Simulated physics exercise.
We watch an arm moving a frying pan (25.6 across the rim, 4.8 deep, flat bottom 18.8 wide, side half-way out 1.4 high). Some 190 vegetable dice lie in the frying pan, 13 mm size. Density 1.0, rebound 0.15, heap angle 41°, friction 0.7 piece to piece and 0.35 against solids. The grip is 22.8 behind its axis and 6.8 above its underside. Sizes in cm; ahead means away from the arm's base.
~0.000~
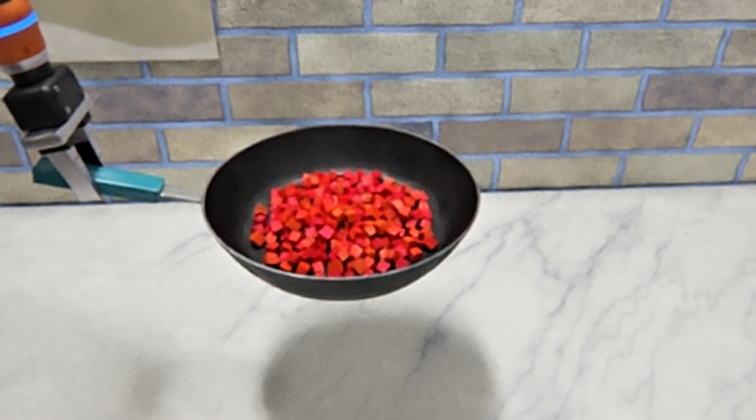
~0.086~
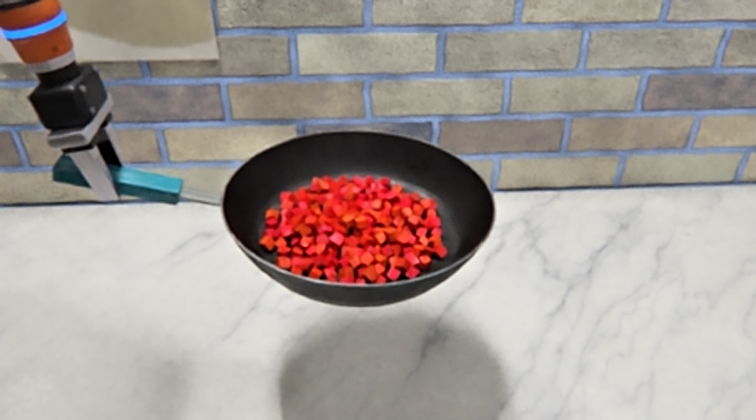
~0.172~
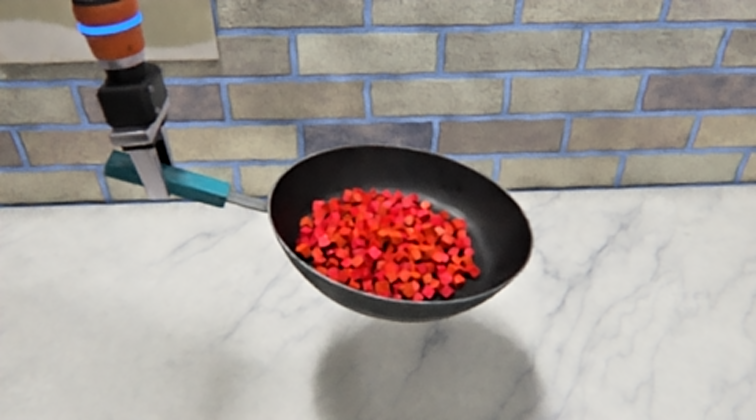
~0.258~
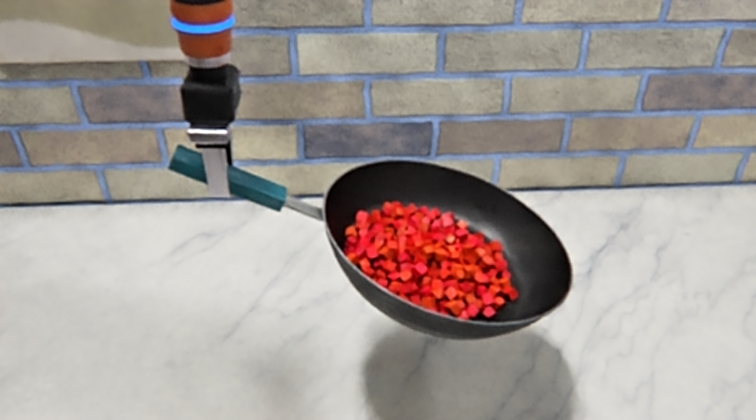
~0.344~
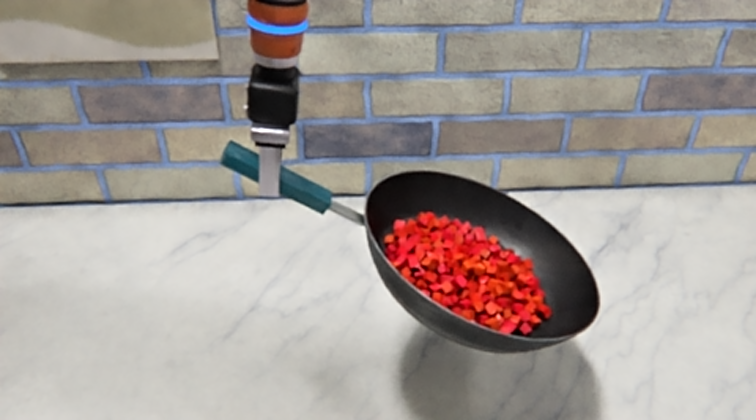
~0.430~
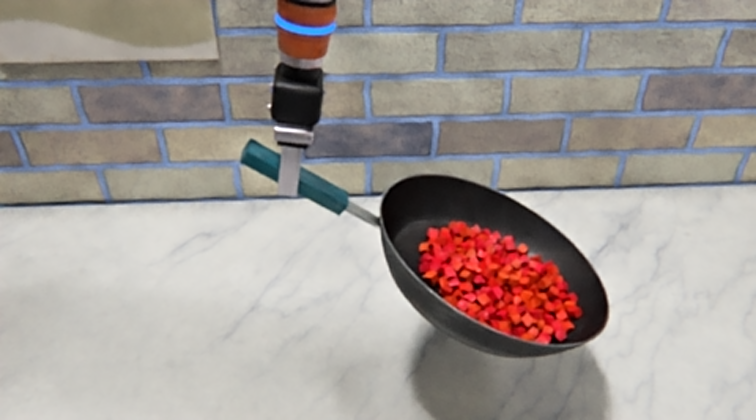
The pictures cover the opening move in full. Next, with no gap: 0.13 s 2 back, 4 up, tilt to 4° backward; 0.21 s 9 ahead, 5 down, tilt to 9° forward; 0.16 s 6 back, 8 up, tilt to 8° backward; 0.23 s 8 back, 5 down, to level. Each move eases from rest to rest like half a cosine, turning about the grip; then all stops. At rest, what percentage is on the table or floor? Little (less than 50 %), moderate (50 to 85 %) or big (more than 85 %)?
A little share, less than 50 %, ends on the table or floor.
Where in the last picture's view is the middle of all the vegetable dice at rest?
Around (467, 204).
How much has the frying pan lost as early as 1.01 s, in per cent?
Near 45 per cent so far.
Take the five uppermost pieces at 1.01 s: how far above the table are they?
Some 52 cm.
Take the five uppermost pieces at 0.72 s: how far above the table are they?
Some 49 cm.
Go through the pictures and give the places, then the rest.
In the first picture, the frying pan middle at (343, 210), level; upper third of the load around (343, 216), from x 255 to 430, top at y 175; 187 in the frying pan.
In the second picture, the frying pan middle at (359, 216), tilted 2° forward; upper third of the load around (353, 222), from x 265 to 440, top at y 180.
In the third picture, the frying pan middle at (398, 232), tilted 7° forward; upper third of the load around (343, 237), from x 305 to 470, top at y 195.
In the fourth picture, the frying pan middle at (441, 249), tilted 14° forward; upper third of the load around (388, 249), from x 350 to 510, top at y 205.
In the fifth picture, the frying pan middle at (473, 262), tilted 19° forward; upper third of the load around (424, 260), from x 390 to 545, top at y 220.
In the sixth picture, the frying pan middle at (484, 267), tilted 21° forward; upper third of the load around (459, 270), from x 425 to 575, top at y 225; 187 in the frying pan.
After 0.72 s, tilted 7° forward, highest piece 50 above the table; 4 in the frying pan, 183 in flight or on a rim.
After 1.01 s, tilted 6° backward, highest piece 55 above the table; 99 in the frying pan, 1 on the table or floor, 87 in flight or on a rim.
After 1.36 s, level, highest piece 31 above the table; 157 in the frying pan, 21 on the table or floor, 9 in flight or on a rim.
After 2.41 s, level, highest piece 28 above the table; 157 in the frying pan, 30 on the table or floor.
In the end, 157 in the frying pan, 30 on the table or floor. That is 16 % on the table or floor.
